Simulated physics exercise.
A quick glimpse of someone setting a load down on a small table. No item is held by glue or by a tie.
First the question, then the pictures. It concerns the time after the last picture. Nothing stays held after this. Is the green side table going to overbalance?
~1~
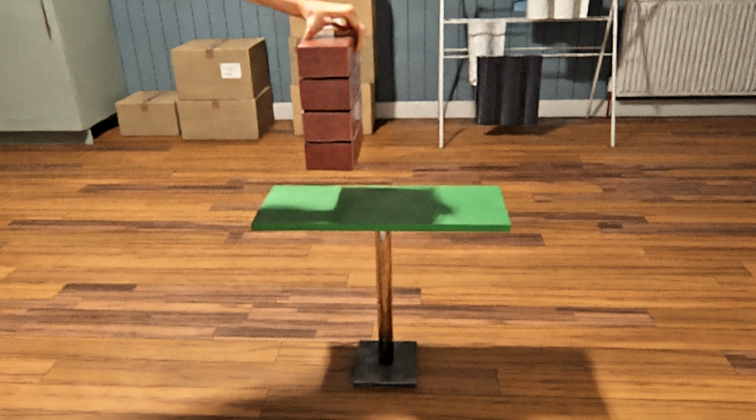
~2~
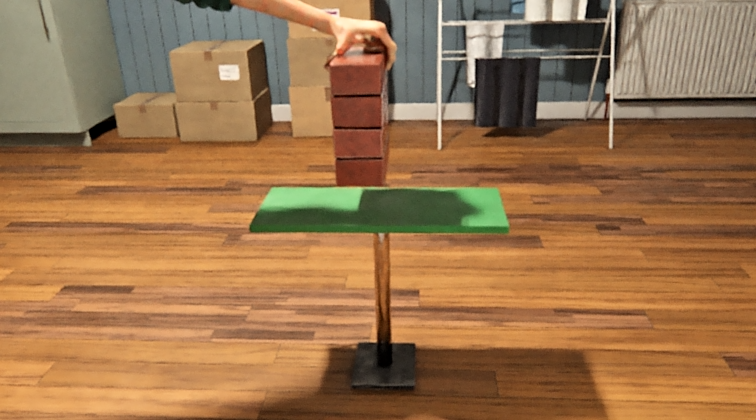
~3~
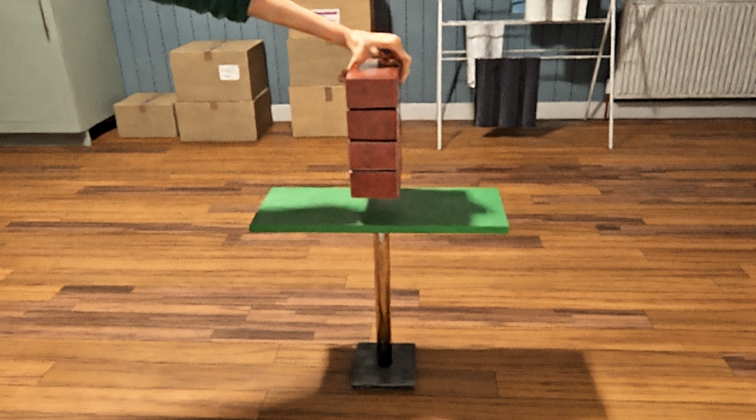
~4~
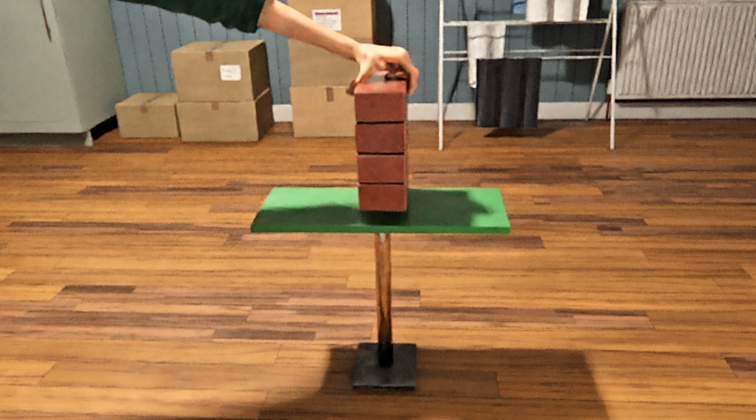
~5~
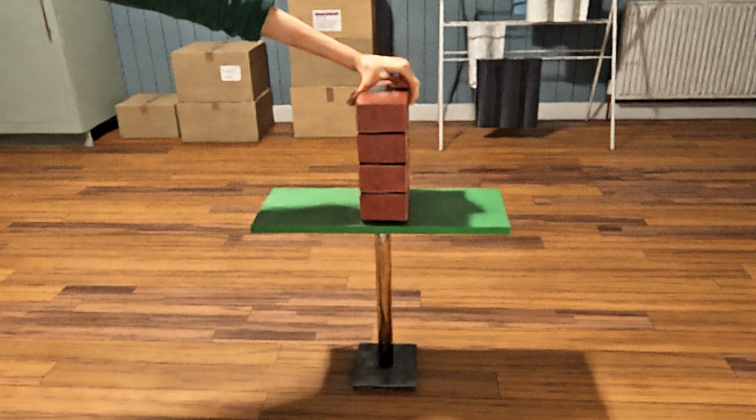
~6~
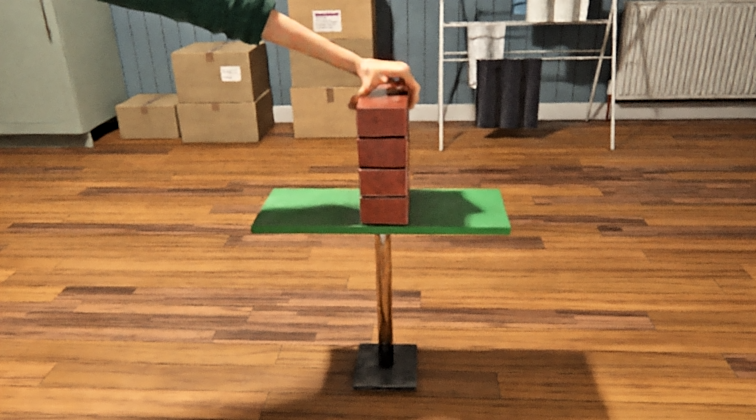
Looks to me like it will stand fine on its own.
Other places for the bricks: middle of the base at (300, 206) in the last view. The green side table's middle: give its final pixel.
Close to (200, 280).
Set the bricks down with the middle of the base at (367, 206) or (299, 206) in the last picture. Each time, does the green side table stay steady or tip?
One after another: It stands fast; overbalances.
Then, 0.30 s after the last picture, green side table at rest near (382, 210).
At rest, the green side table stays flat on its feet, near (382, 210).
